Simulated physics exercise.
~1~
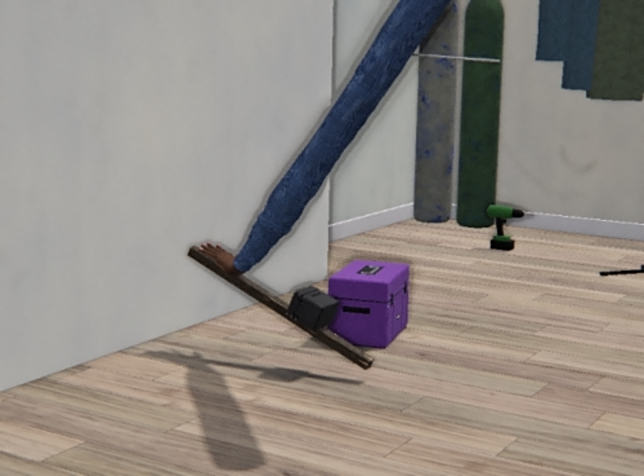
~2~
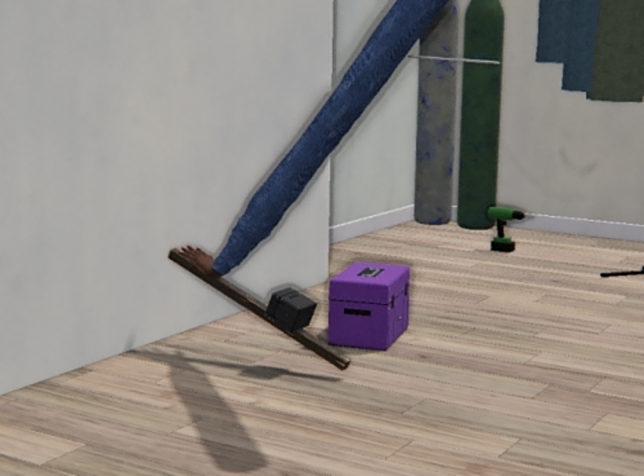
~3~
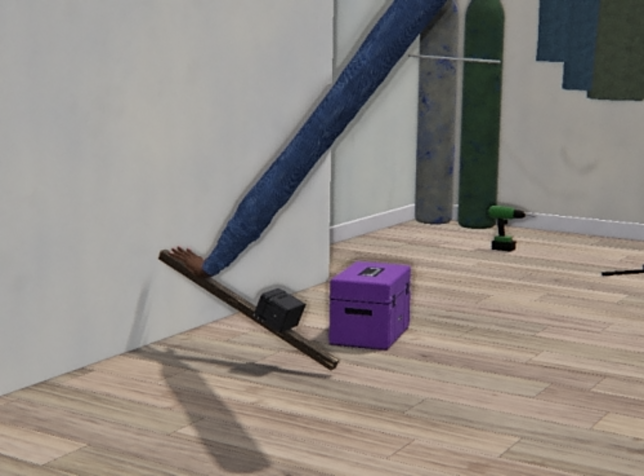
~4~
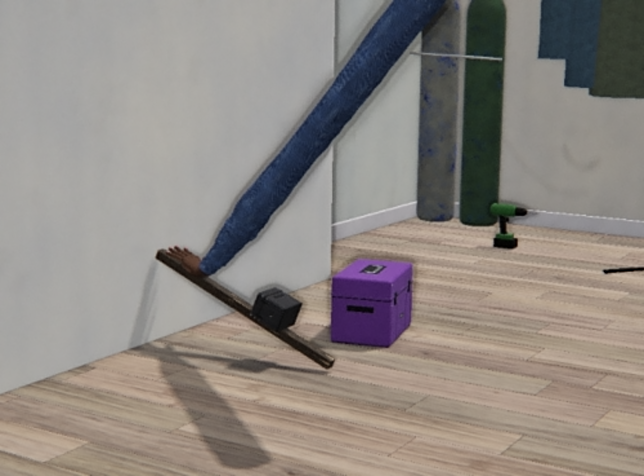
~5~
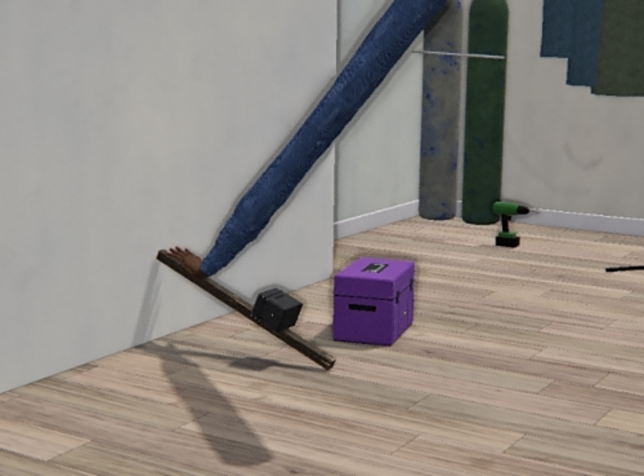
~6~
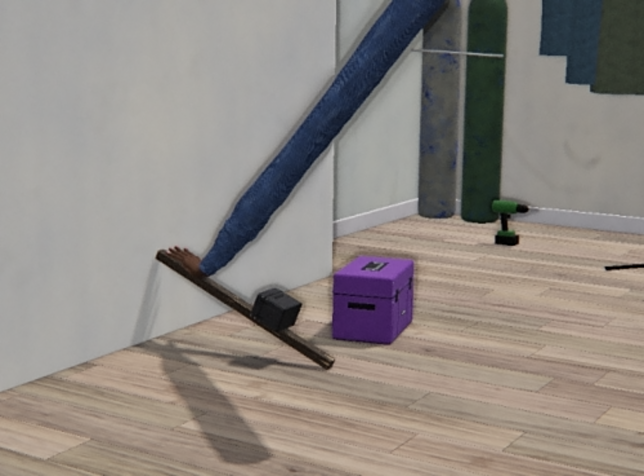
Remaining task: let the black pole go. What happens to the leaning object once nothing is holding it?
The leaning object comes down.
Then, 0.30 s on from there, black pole leaning 20° more than when let go near (248, 344).
Then, 0.50 s on from there, black pole leaning 22° more than when let go near (249, 348).
In the end, moved from the start, black pole; purple toolbox unmoved. At the end, from the last picture's camera, black pole near (249, 349). The pole gives way.
